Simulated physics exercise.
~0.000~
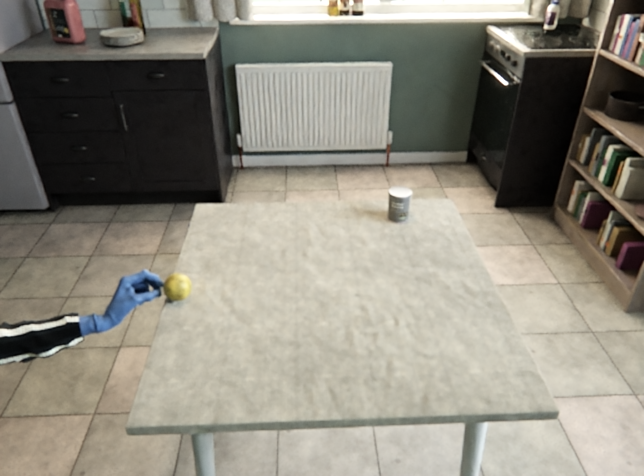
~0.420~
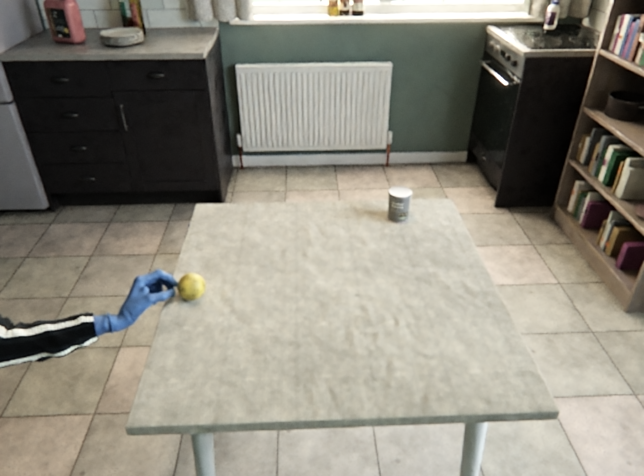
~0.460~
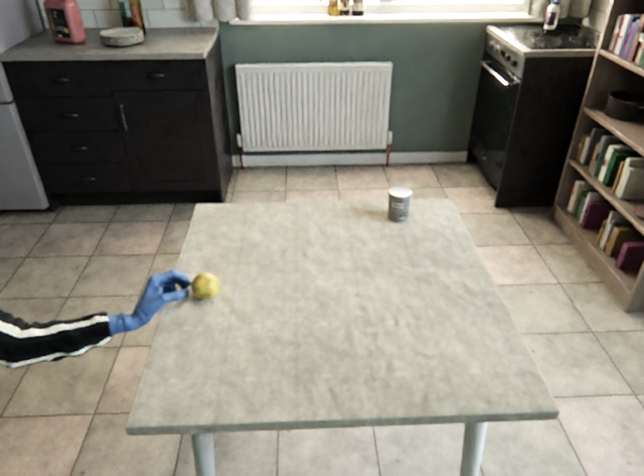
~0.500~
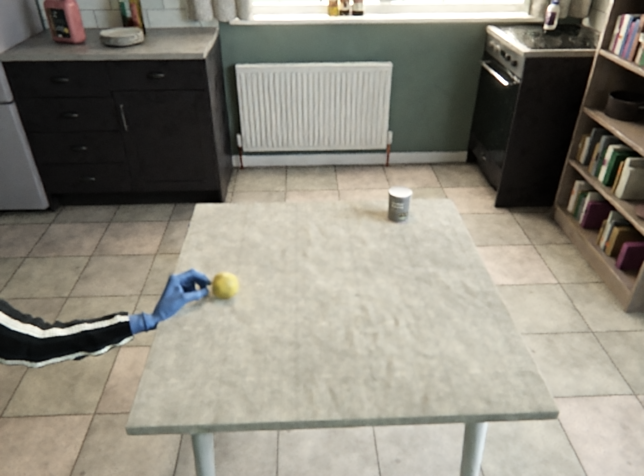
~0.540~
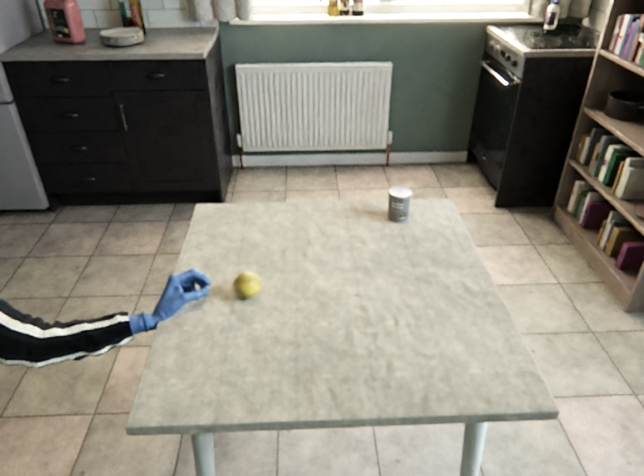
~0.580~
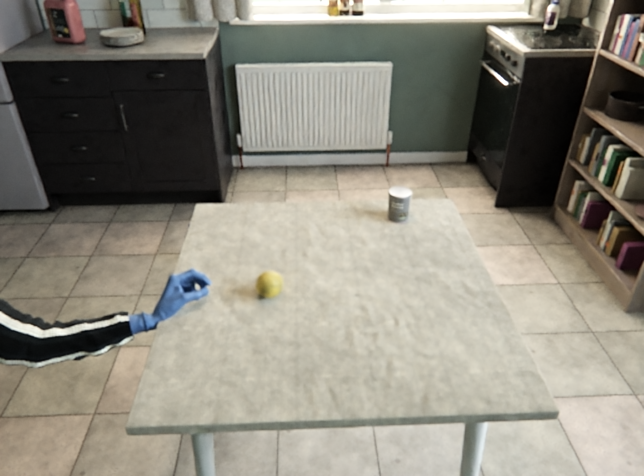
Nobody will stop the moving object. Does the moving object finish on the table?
No, it finishes off the table.
Around 0.88 s, yellow ball displaced well along near (421, 280).
Around 1.28 s, yellow ball now off the table.
Finally (1.6 s), off the table, yellow ball.
